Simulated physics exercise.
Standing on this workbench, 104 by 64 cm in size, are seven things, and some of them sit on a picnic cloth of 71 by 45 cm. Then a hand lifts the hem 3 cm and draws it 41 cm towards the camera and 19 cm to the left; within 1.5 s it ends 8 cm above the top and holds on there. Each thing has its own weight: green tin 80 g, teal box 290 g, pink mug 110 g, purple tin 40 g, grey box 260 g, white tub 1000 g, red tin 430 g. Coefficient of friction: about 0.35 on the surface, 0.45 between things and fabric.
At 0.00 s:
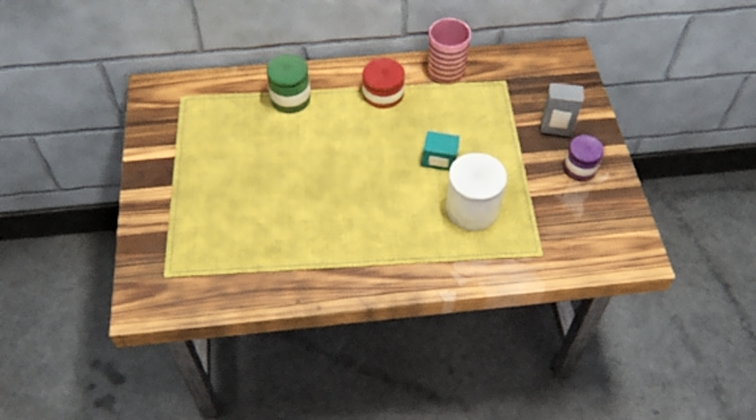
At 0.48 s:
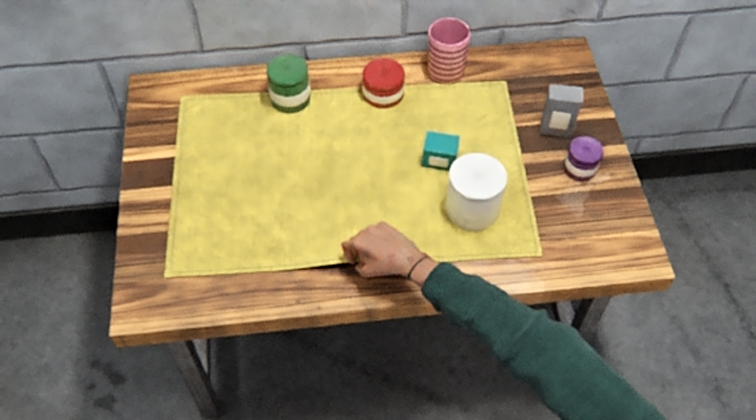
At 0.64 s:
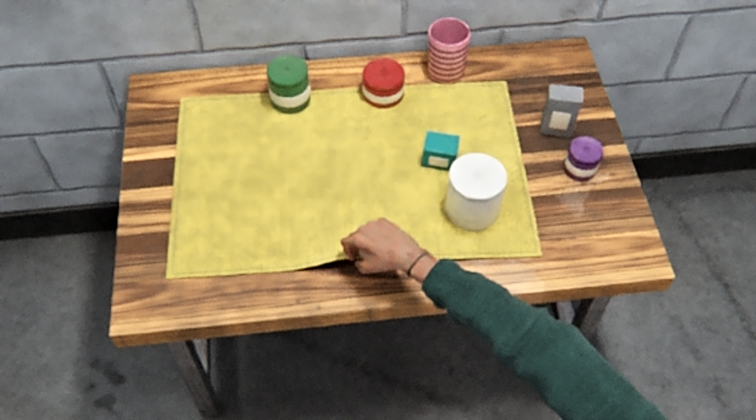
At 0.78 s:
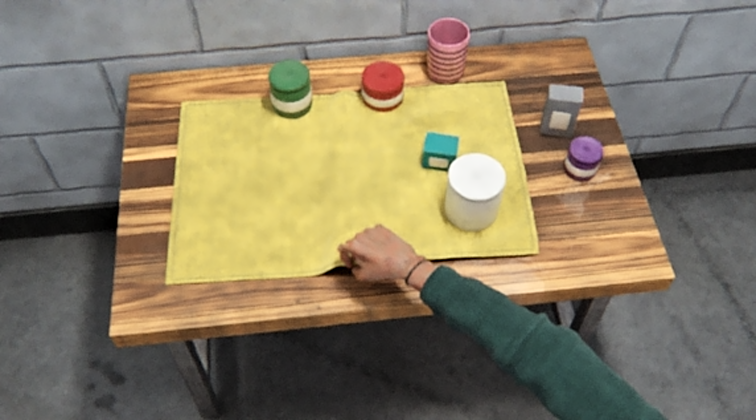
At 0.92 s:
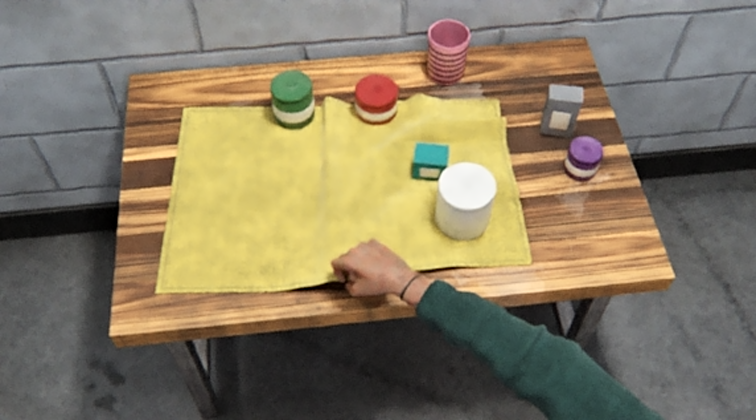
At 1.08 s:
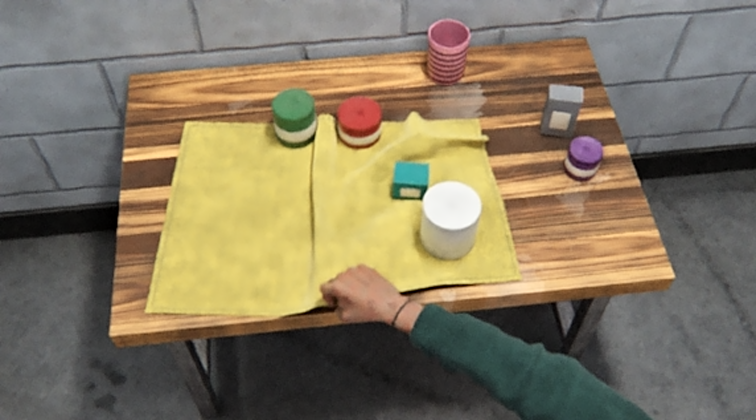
The clip opens on a wooden workbench with a yellow cloth, tins, a teal box, a white tub, a pink mug and a grey box. A green-sleeved arm reaches in and grips the cloth's front edge. The hand pulls it forward, wrinkling it and carrying the tub, teal box, green tin and red tin along.
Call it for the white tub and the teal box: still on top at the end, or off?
Call: White tub: Off, teal box: Off.
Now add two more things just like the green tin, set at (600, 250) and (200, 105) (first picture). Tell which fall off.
Taking them as listed: Is left on top, then is left on top.
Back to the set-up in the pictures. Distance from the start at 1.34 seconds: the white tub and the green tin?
Estimate: White tub near 20 cm, green tin near 20 cm.
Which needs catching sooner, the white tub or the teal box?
I'd pick the white one.
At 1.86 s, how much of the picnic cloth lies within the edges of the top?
Some 30 in a hundred.
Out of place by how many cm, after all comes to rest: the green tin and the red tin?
So the green tin goes 45 cm, and the red tin lands over the edge.
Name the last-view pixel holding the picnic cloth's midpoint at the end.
The midpoint is close to pixel (251, 358).
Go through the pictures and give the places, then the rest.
Shows, white tub (478, 175); teal box (442, 142); picnic cloth corners (165, 277) (181, 97) (505, 81) (542, 255), in the first frame.
Shows, picnic cloth corners (165, 277) (181, 97); grip (355, 262), in the second frame.
Shows, picnic cloth corners (167, 278) (181, 98); grip (355, 258), in the third frame.
Shows, green tin (289, 74); red tin (383, 76); picnic cloth corners (166, 284) (182, 102); grip (352, 265), in the fourth frame.
Shows, white tub (467, 185); green tin (291, 84); teal box (432, 153); picnic cloth corners (156, 293) (184, 108); grip (345, 280), in the fifth frame.
Shows, white tub (452, 204); teal box (412, 172); picnic cloth corners (146, 312) (186, 122) (478, 119) (521, 279); grip (334, 305), in the sixth frame.
At 1.3 s, 80 % of the picnic cloth is still over the top; teal box 22 cm off its start, white tub 20 cm off its start, red tin 25 cm off its start.
At 1.6 s, 50 % of the picnic cloth is still over the top; teal box 35 cm off its start, white tub 33 cm off its start, red tin 37 cm off its start.
At 1.9 s, 30 % of the picnic cloth is still over the top; white tub over the edge, teal box over the edge, red tin 49 cm off its start at (290, 256).
At 2.1 s, 20 % of the picnic cloth is still over the top; white tub over the edge, teal box over the edge, red tin 57 cm off its start.
At 3.7 s, 15 % of the picnic cloth is still over the top; white tub over the edge, teal box over the edge, red tin over the edge, green tin 46 cm off its start at (217, 255).
